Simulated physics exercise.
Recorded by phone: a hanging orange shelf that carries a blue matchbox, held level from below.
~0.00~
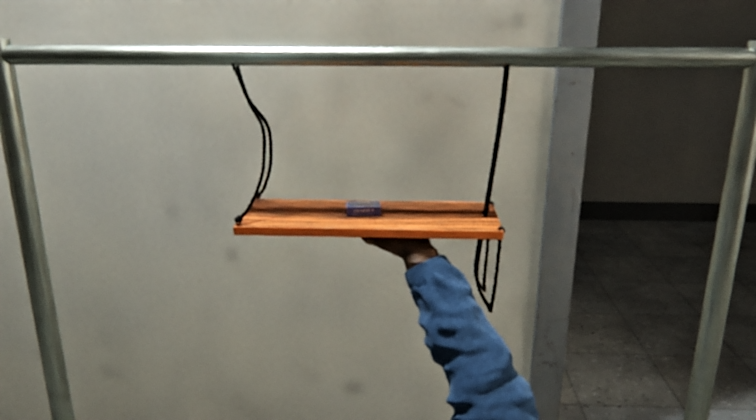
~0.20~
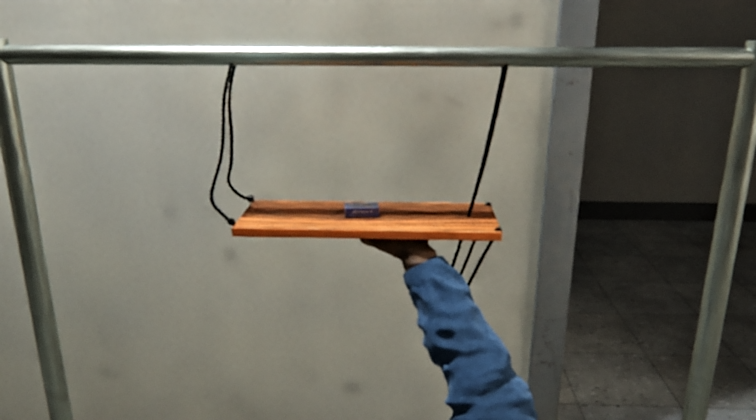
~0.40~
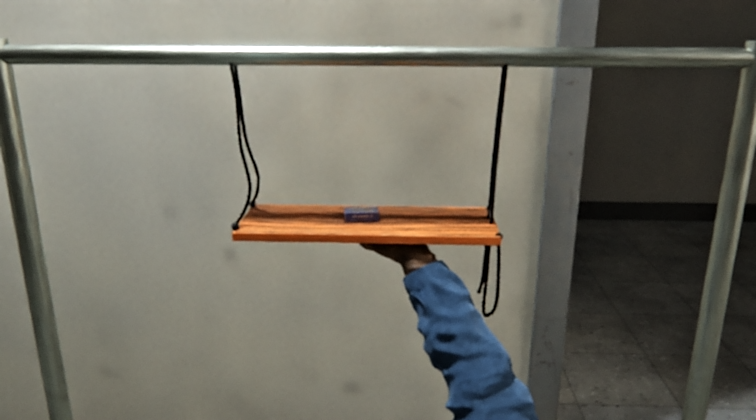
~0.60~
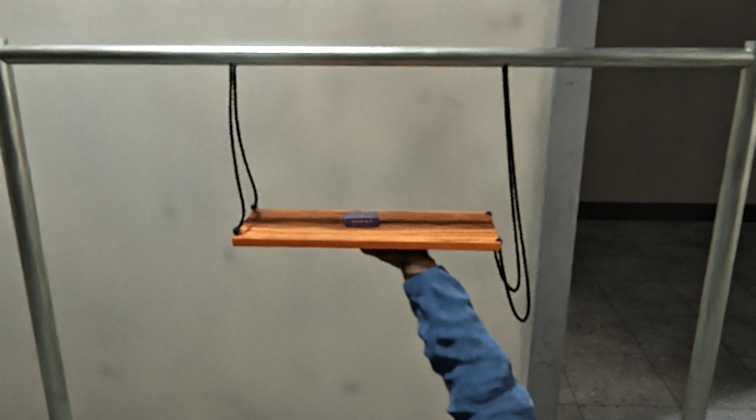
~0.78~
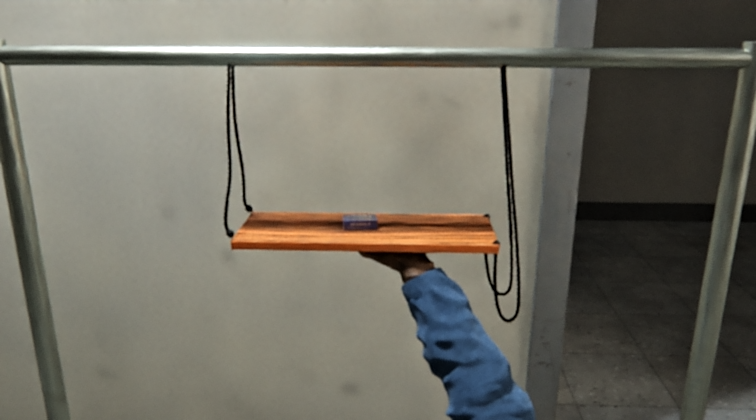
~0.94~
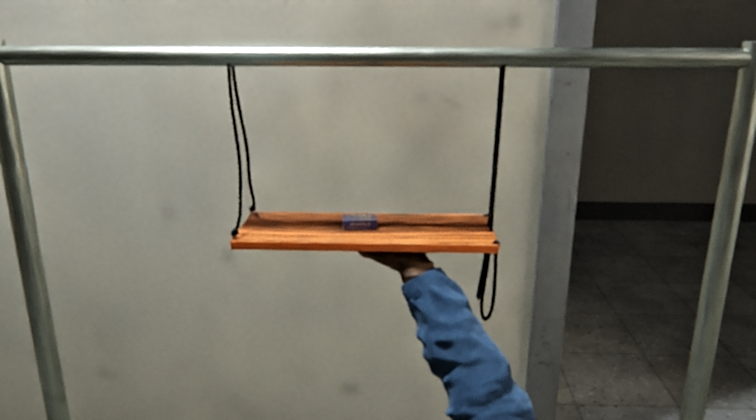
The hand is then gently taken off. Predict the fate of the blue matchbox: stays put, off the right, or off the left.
Off the right.
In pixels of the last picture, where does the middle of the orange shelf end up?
Close to (336, 305).
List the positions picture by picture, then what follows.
The first frame shows blue matchbox (363, 209); orange shelf (367, 233).
The second frame shows blue matchbox (362, 210).
The third frame shows blue matchbox (361, 214).
The fourth frame shows blue matchbox (361, 219); orange shelf (365, 244).
The fifth frame shows blue matchbox (360, 222).
The sixth frame shows blue matchbox (360, 222); orange shelf (364, 248); left strings almost straight; right strings slack, hanging in a loop.
After 1.38 s, board tipped 17° down to the right; matchbox sliding near (489, 293).
After 1.92 s, board tipped 38° down to the right; matchbox on the floor.
After 2.44 s, board tipped 40° down to the right; matchbox on the floor.
In the end, board tipped 43° down to the right; matchbox on the floor. The blue matchbox tumbles from the right end.
